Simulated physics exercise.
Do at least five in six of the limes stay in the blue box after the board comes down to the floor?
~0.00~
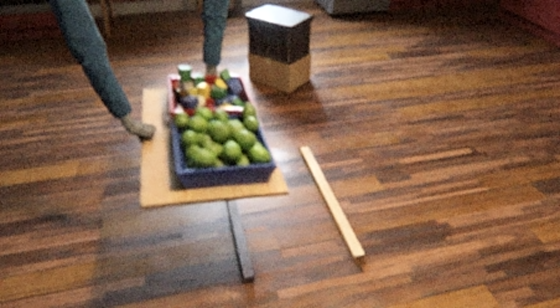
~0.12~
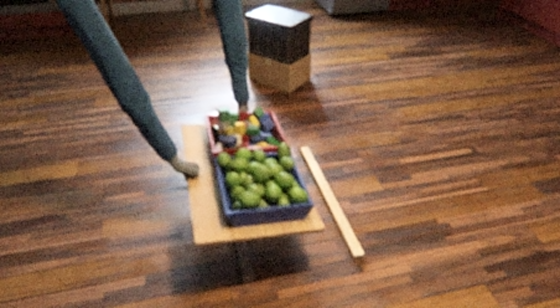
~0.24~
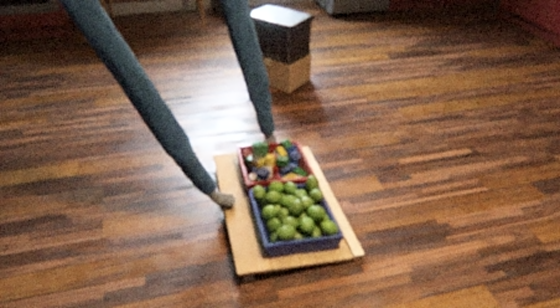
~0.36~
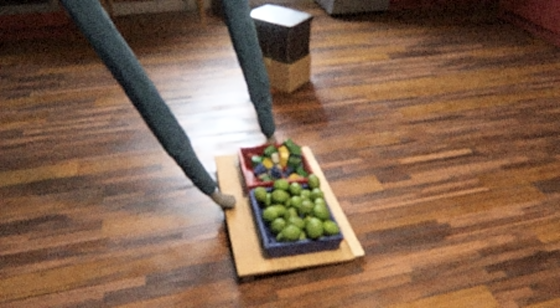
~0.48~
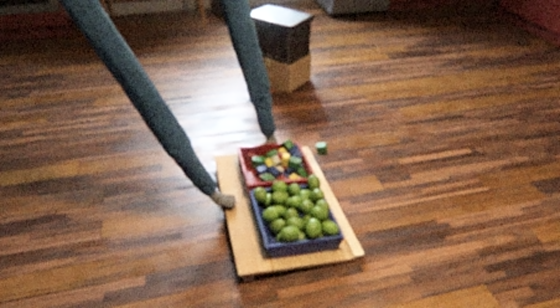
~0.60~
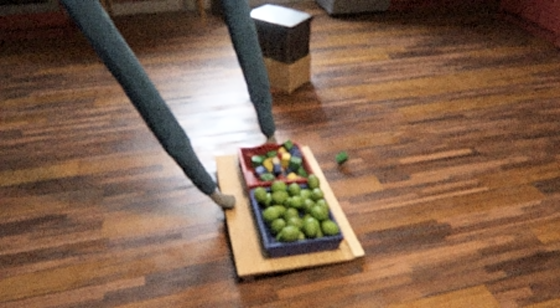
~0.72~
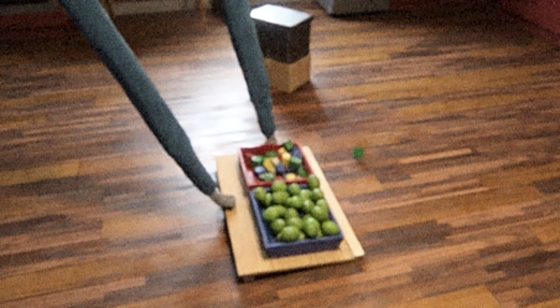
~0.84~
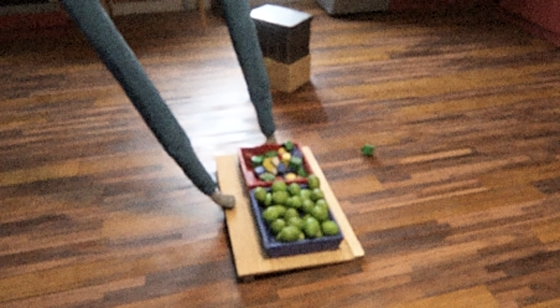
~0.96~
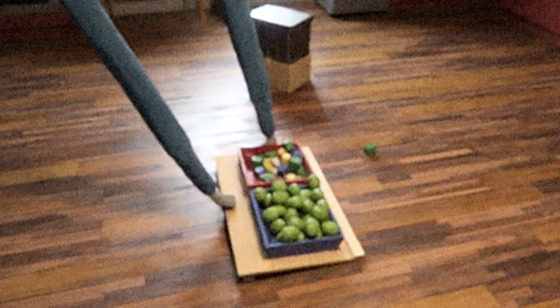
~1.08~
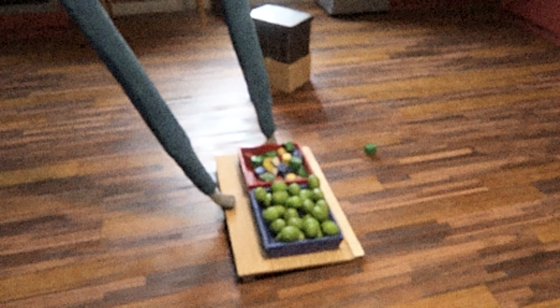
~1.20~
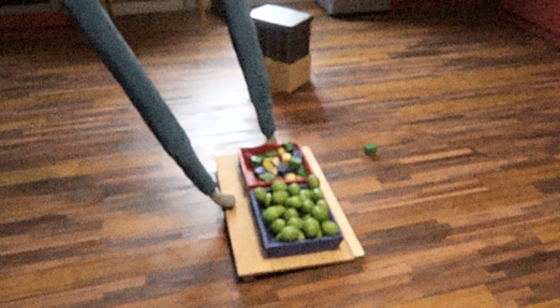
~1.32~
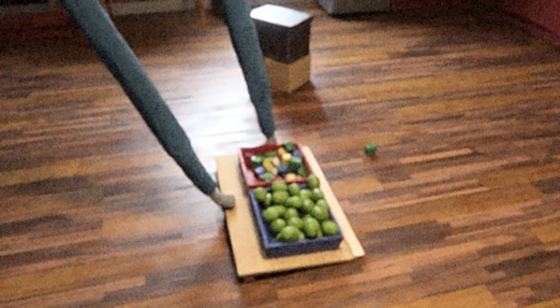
Yes, the limes all stay in the blue box, well within that share. Only a small green piece from the red box ends up on the floor.
